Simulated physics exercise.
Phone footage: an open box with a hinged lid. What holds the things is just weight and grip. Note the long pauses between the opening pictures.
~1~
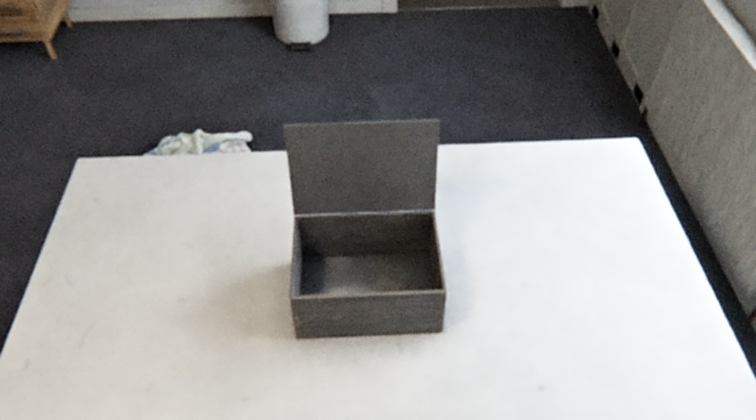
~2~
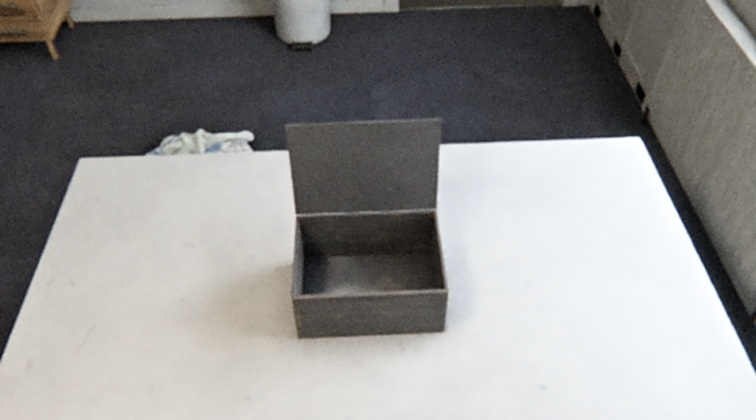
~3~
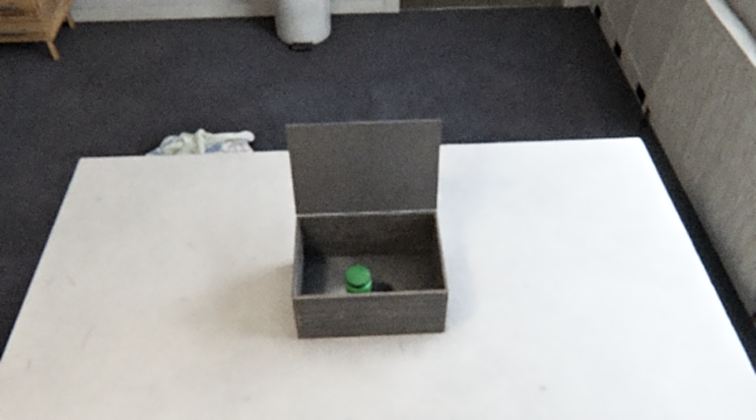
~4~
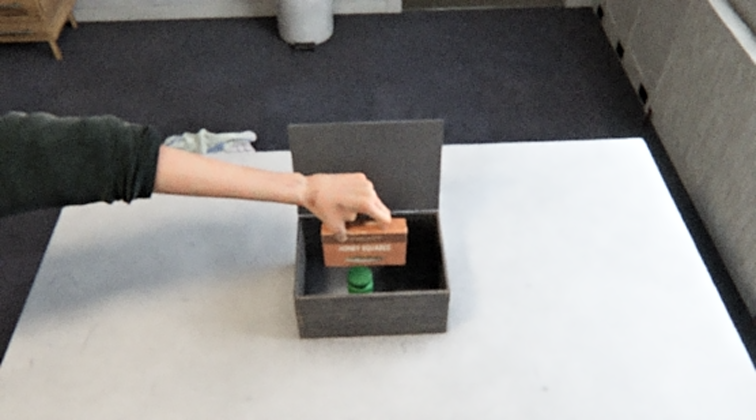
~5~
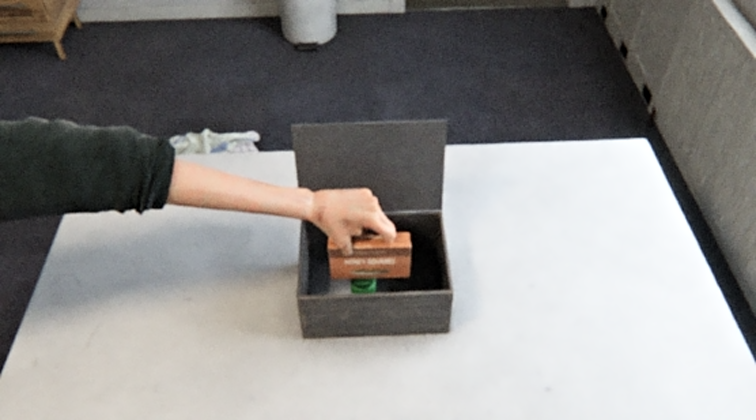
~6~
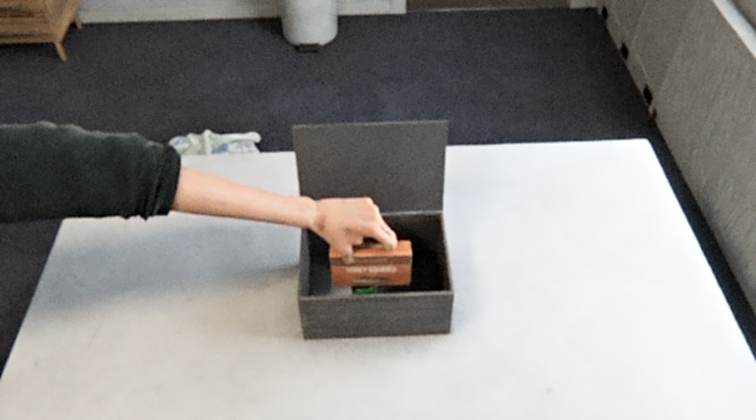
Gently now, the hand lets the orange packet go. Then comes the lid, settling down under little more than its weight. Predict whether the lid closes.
Prediction: The lid stays ajar.
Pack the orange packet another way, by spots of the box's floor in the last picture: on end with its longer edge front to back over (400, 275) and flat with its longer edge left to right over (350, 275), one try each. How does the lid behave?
The first attempt leaves the lid partly open, while the second leaves it fully closed.
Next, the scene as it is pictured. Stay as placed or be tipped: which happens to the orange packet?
Result: The orange packet remains as it was set.
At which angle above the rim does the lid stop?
Angle above rim: About 30°.
Then, 1.20 s on from there, lid starting down.
Then, 1.80 s on from there, lid 42° above the rim.
Then, 3.00 s on from there, lid 28° above the rim.
In the end, lid 28° above the rim; both unmoved. At the end, from the last picture's camera, orange packet near (372, 266).
